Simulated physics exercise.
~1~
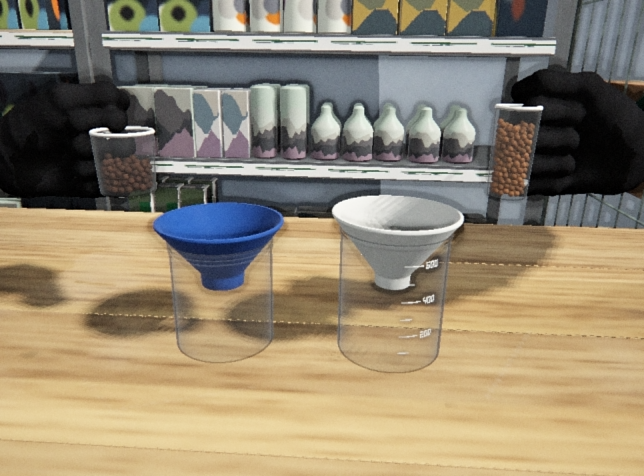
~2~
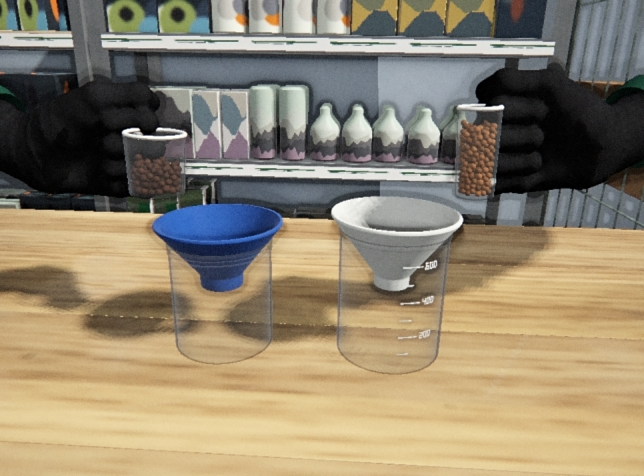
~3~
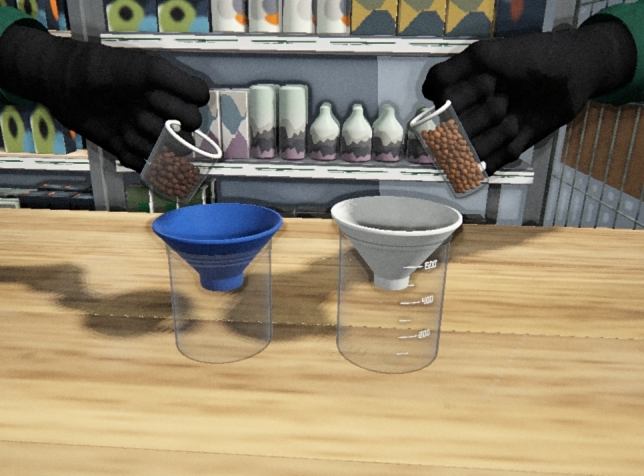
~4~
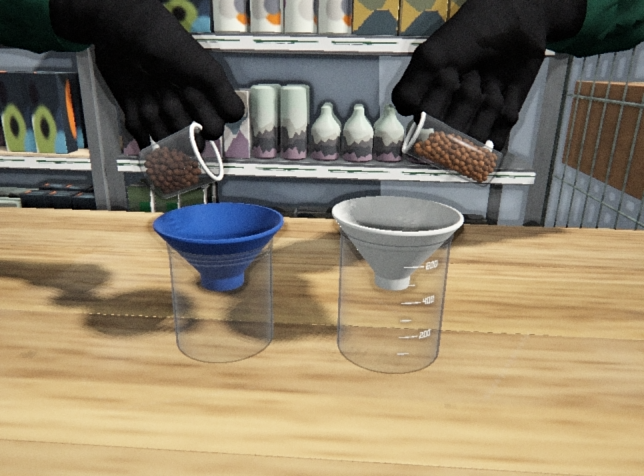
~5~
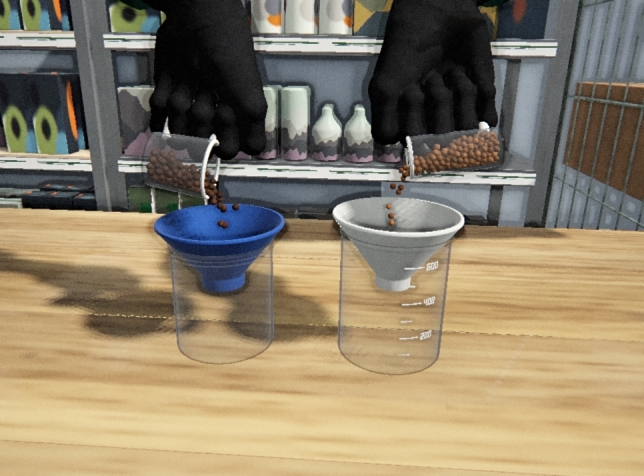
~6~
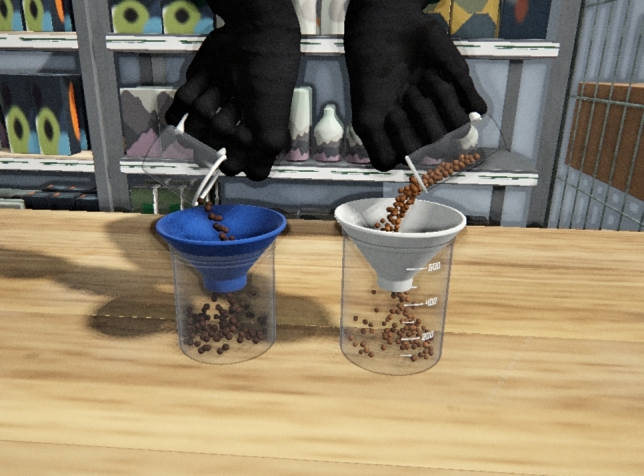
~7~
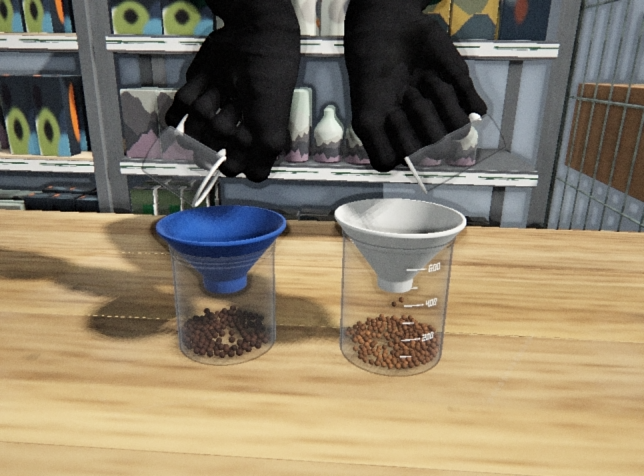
Black-gloved hands tipping two clear cups of brown pellets into blue and white funnels, every pellet draining into the jars below.
